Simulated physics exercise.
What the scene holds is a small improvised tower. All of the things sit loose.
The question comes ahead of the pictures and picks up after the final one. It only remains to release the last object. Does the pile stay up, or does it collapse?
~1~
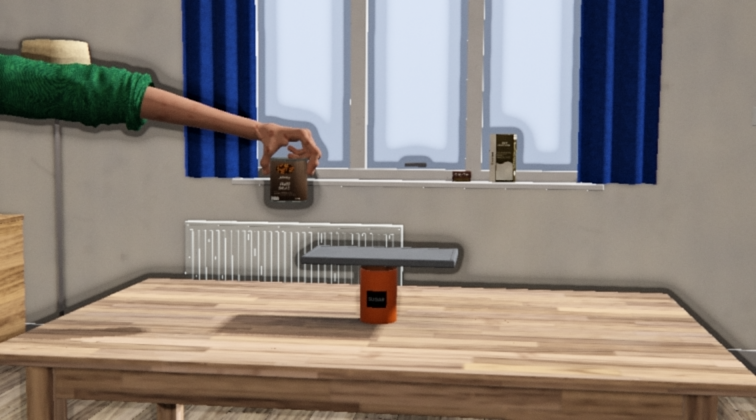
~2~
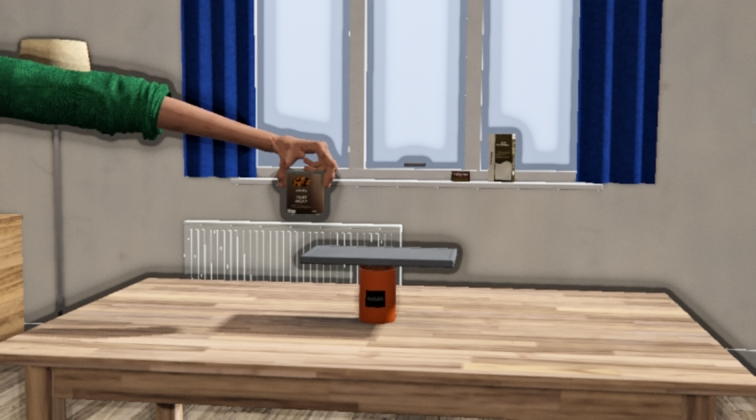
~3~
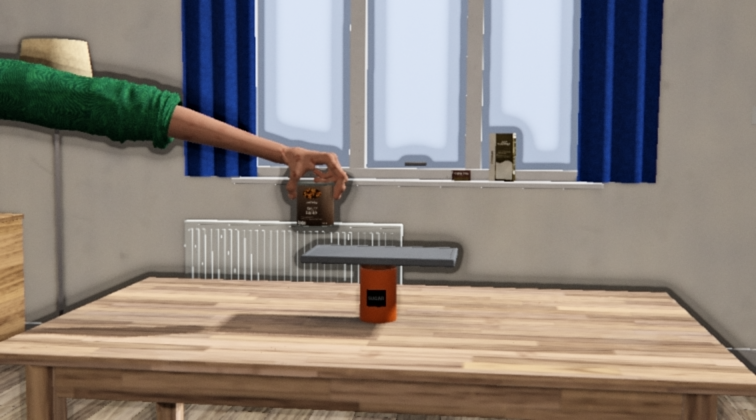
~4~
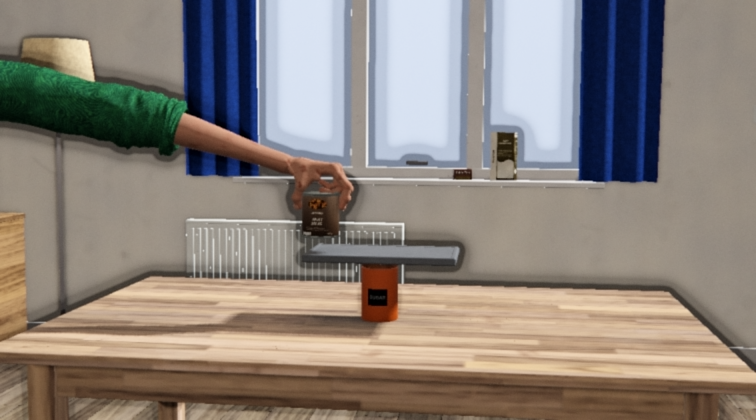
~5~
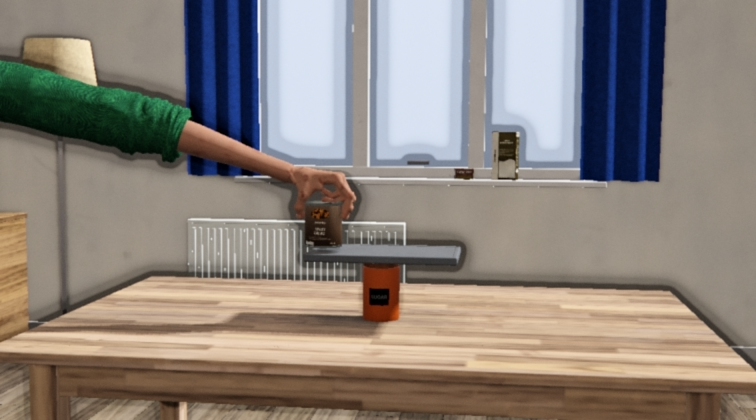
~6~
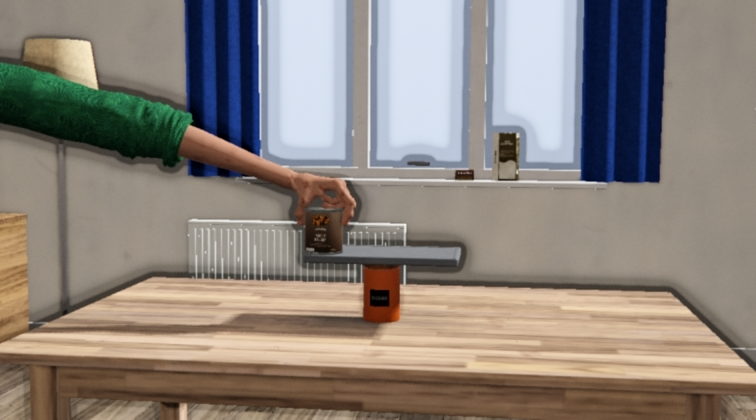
The stack is too shaky.
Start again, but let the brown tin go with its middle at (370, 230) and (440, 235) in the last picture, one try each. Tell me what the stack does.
Result of try one is that it stays stable, and of try two that it tips over.
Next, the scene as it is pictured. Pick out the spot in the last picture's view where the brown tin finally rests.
Close to pixel (247, 307).
Then, 0.30 s after the last picture, brown tin now fallen; grey lid tipped 46° from how it was.
Then, 0.50 s after the last picture, grey lid on its side.
Then, 1.00 s after the last picture, grey lid now fallen.
Then, 1.20 s after the last picture, things are still on the move.
By the end, fallen, brown tin and grey lid; orange jar in place. Seen from the same camera at the end, brown tin near (247, 307). The stack loses its balance.
